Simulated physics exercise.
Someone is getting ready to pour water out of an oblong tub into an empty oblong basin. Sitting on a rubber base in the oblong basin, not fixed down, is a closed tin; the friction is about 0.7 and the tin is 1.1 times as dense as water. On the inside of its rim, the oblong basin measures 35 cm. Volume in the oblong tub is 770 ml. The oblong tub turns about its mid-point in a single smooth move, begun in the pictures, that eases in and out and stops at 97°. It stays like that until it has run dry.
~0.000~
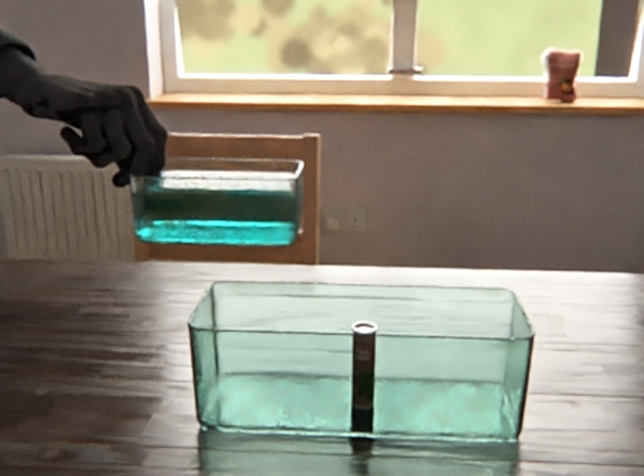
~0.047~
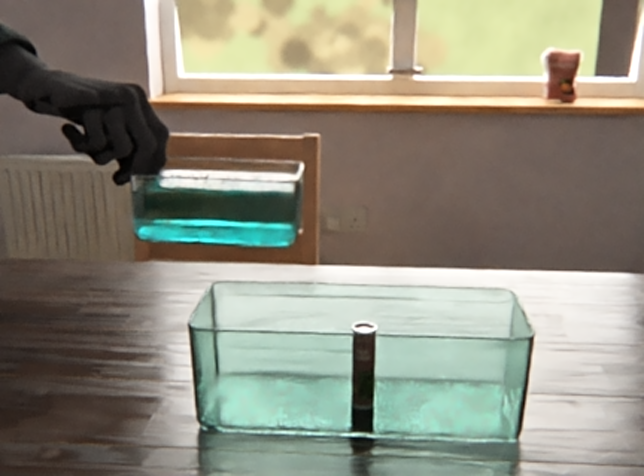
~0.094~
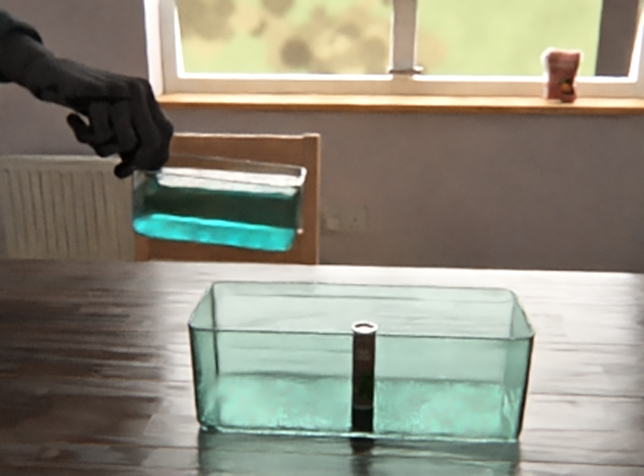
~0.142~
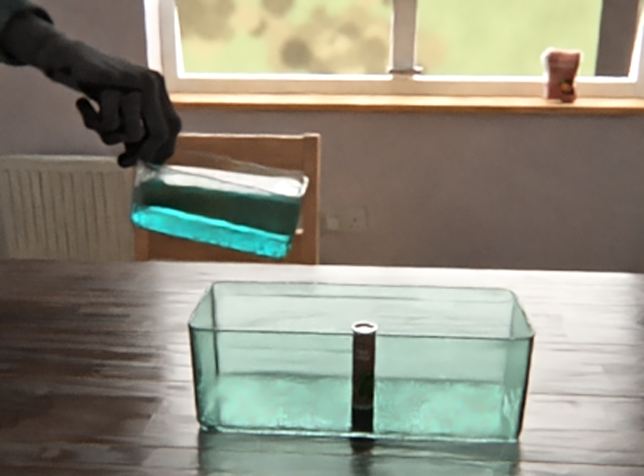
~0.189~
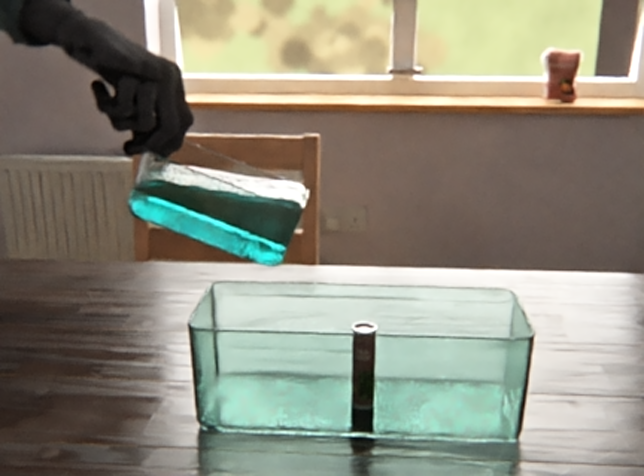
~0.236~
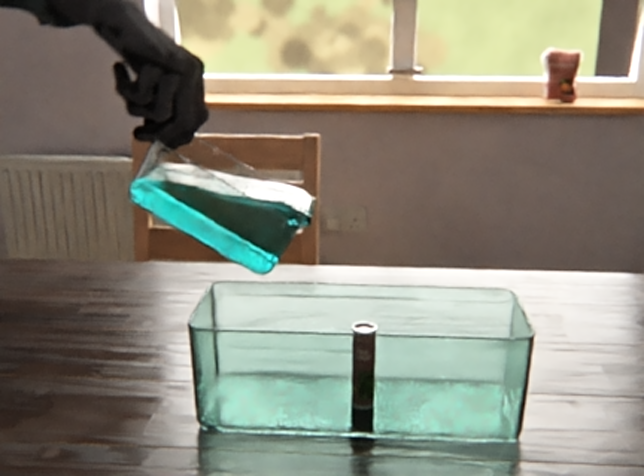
At a wooden table, a dark hand steadily tilts a tub of blue-green water rightward above a glass basin.
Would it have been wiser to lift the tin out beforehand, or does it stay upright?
It should have come out; it tips over.
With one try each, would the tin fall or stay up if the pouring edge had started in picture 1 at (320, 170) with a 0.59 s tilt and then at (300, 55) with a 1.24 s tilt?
First it tips over; then it stays on its base.
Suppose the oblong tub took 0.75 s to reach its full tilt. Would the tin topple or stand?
Then the tin tumbles.
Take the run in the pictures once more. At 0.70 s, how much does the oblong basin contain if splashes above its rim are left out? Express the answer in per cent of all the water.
Some 90 per cent.
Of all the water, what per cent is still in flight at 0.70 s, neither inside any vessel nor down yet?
Estimate: Around 2 per cent.
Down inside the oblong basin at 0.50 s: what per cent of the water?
Close to 44 in a hundred.
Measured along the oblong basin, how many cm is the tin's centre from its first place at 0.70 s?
About 3 cm.
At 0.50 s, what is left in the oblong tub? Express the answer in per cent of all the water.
Still held: Roughly 18 % of the total.
By 0.50 s the tilt is 88° and 19 per cent is still to pour; the tin stands where it began.
By 0.70 s the tilt is 97° and 4 per cent is still to pour; the tin leans 22°.
By 0.90 s the tilt is 97° and 2 per cent is still to pour; the tin lies on its side.
By 1.12 s the tilt is 97° and 0 per cent is still to pour; the tin lies on its side.
At rest the tin lies on its side.
